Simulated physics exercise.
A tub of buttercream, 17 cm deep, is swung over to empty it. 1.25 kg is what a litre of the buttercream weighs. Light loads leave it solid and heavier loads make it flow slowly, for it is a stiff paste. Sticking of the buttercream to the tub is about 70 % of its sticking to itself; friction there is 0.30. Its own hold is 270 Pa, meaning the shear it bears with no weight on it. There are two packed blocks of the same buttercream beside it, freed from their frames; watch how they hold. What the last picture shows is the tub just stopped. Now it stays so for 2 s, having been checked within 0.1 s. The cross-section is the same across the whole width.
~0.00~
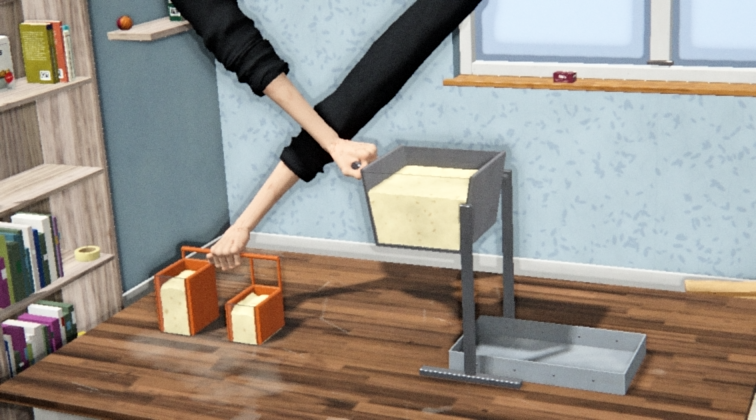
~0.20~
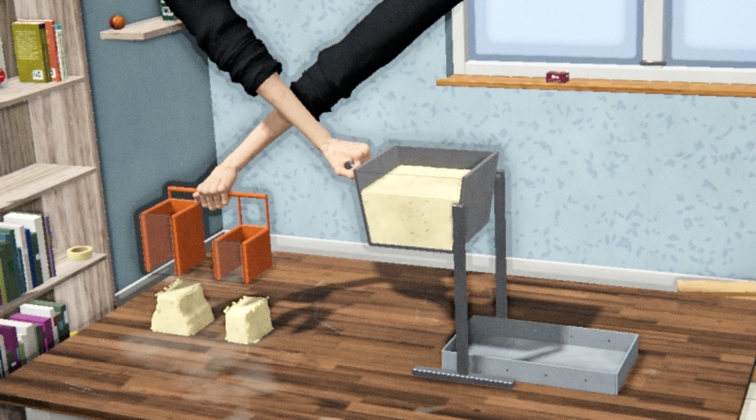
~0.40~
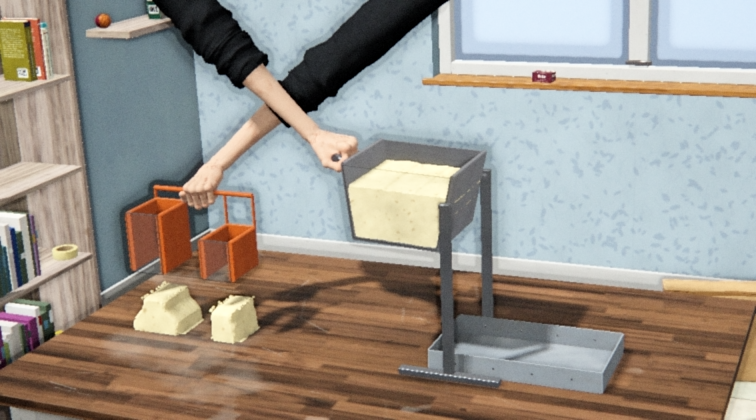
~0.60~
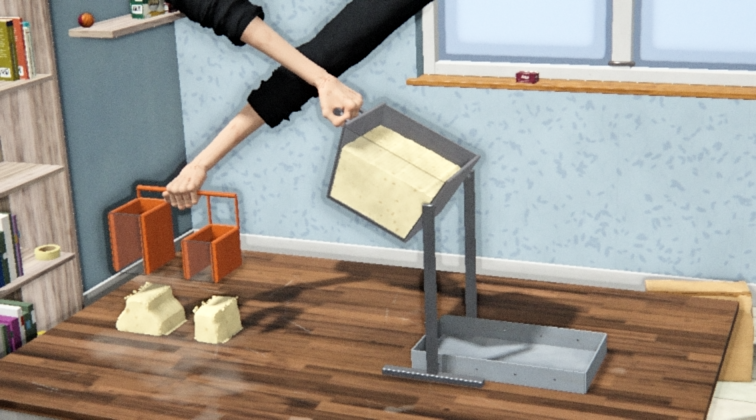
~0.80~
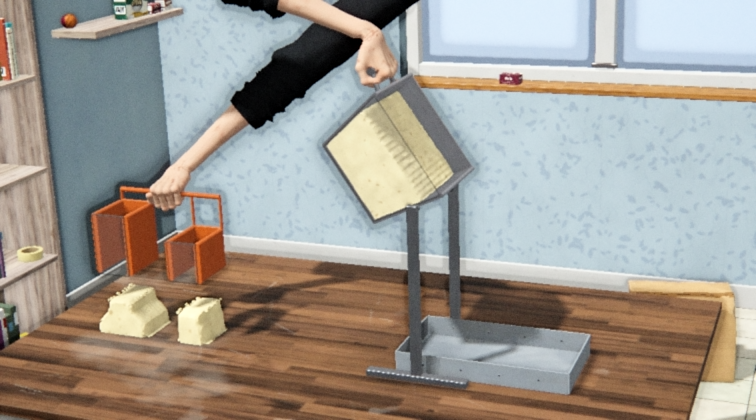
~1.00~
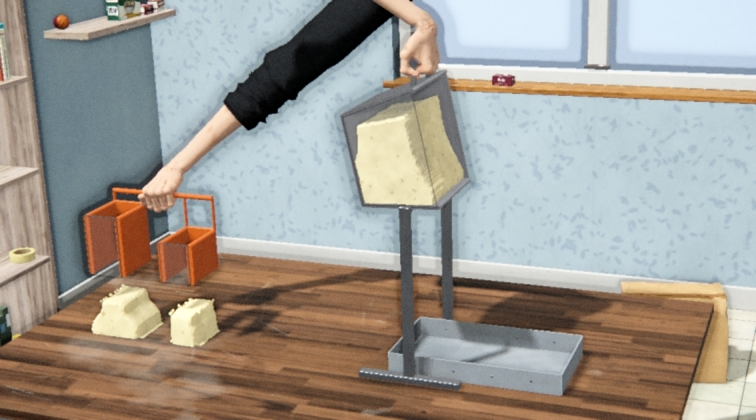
The video shows one hand lifting two joined orange boxes off pale blocks, which slump slightly on a wooden table, while another hand then swings a grey tub of pale buttercream upward and over to the right on its stand.
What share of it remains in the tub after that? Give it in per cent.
47 %.
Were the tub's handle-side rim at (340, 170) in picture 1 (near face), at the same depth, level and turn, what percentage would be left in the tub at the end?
Near 40 per cent.
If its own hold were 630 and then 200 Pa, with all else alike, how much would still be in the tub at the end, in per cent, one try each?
Try one gives 100 per cent, try two gives 40 per cent.
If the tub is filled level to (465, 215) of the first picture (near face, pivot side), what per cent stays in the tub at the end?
Around 80 per cent.
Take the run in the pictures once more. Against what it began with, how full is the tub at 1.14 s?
Around 85 per cent.
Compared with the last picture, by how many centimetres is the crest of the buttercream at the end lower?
About 11 cm.
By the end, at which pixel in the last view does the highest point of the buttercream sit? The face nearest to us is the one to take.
The highest point sits at around (379, 168).
After 1.14 s, the tub is at 78 degrees and holds 83 %.
After 1.31 s, the tub is at 78 degrees and holds 55 %.
After 1.48 s, the tub is at 78 degrees and holds 48 %.
After 1.65 s, the tub is at 78 degrees and holds 47 %.
After 3.00 s, at the end, the tub is at 78 degrees and holds 47 %.
